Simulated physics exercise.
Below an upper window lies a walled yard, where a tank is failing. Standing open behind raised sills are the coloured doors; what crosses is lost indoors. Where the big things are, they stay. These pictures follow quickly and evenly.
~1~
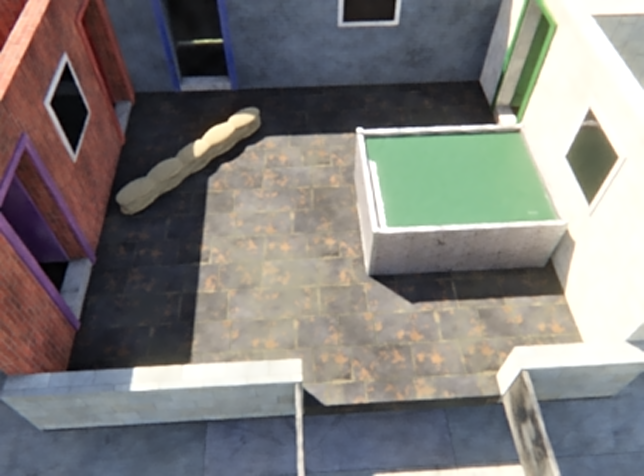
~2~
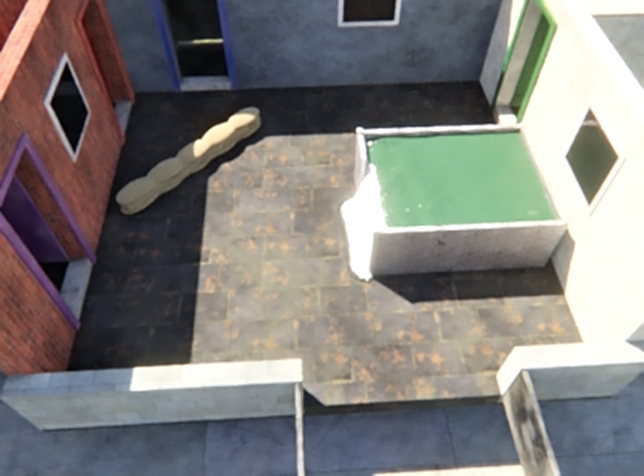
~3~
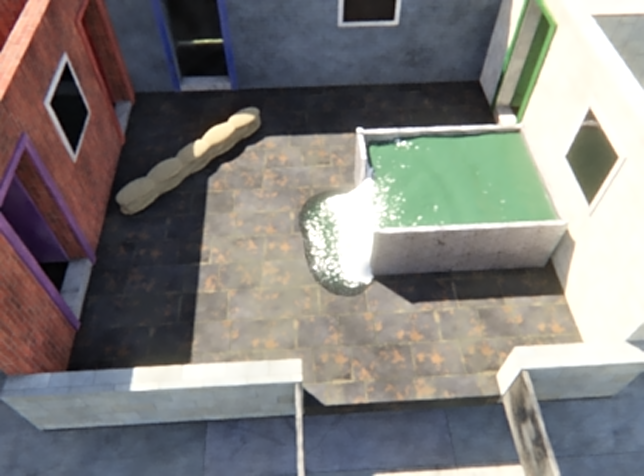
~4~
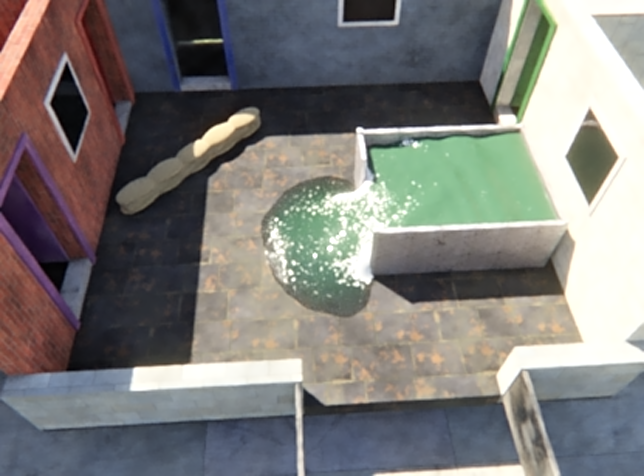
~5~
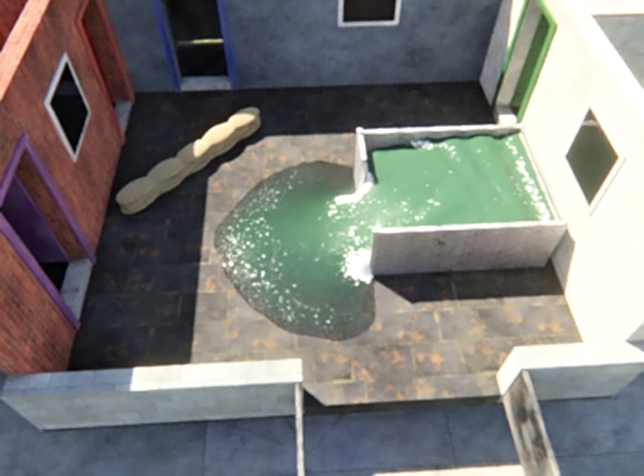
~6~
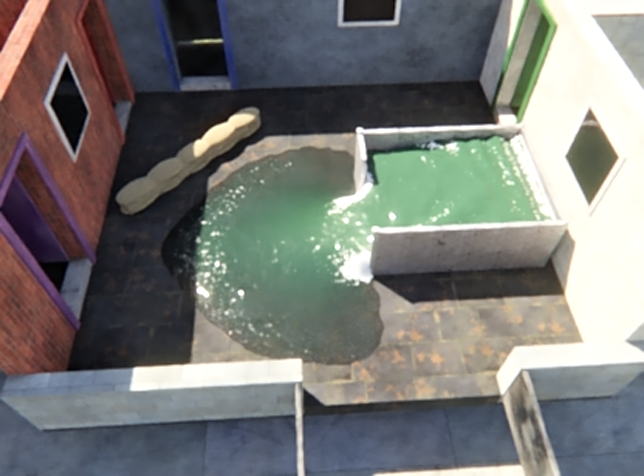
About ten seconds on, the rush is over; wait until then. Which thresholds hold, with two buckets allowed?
My prediction: The purple door lets too much in there; the blue door lets in little enough there; the red door lets in little enough there; the green door lets in little enough there.
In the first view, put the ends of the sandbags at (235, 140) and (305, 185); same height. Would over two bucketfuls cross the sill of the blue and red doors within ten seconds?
One by one: The blue one goes over; the red one floods.
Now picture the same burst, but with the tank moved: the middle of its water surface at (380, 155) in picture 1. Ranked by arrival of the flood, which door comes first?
First comes the purple-painted one.
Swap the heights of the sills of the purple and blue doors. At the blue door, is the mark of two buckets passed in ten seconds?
Note: Blue door comes in below.
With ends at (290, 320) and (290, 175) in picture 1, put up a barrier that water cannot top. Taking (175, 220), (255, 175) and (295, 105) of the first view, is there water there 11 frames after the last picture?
Taking the points in order, they are high and dry, high and dry and inundated.
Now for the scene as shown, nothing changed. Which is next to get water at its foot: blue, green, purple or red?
The door marked purple.
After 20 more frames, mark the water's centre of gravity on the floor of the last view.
I'd say around (278, 246).
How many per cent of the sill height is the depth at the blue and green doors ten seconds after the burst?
The first sits near 50 in a hundred and the second near 80 in a hundred.
A moment on, water covers 40 % of the floor; the purple door under two buckets in, the blue door not reached, the red door not reached, the green door not reached.
Next, water covers 45 % of the floor; the purple door over two buckets in, the blue door not reached, the red door wet at the sill, nothing in, the green door not reached.
Then, water covers 60 % of the floor; the purple door far over two buckets in, the blue door wet at the sill, nothing in, the red door wet at the sill, nothing in, the green door not reached.
Later, water covers 90 % of the floor; the purple door far over two buckets in, the blue door wet at the sill, nothing in, the red door wet at the sill, nothing in, the green door wet at the sill, nothing in.
In the end, water covers 95 % of the floor; the purple door far over two buckets in, the blue door wet at the sill, nothing in, the red door wet at the sill, nothing in, the green door wet at the sill, nothing in.
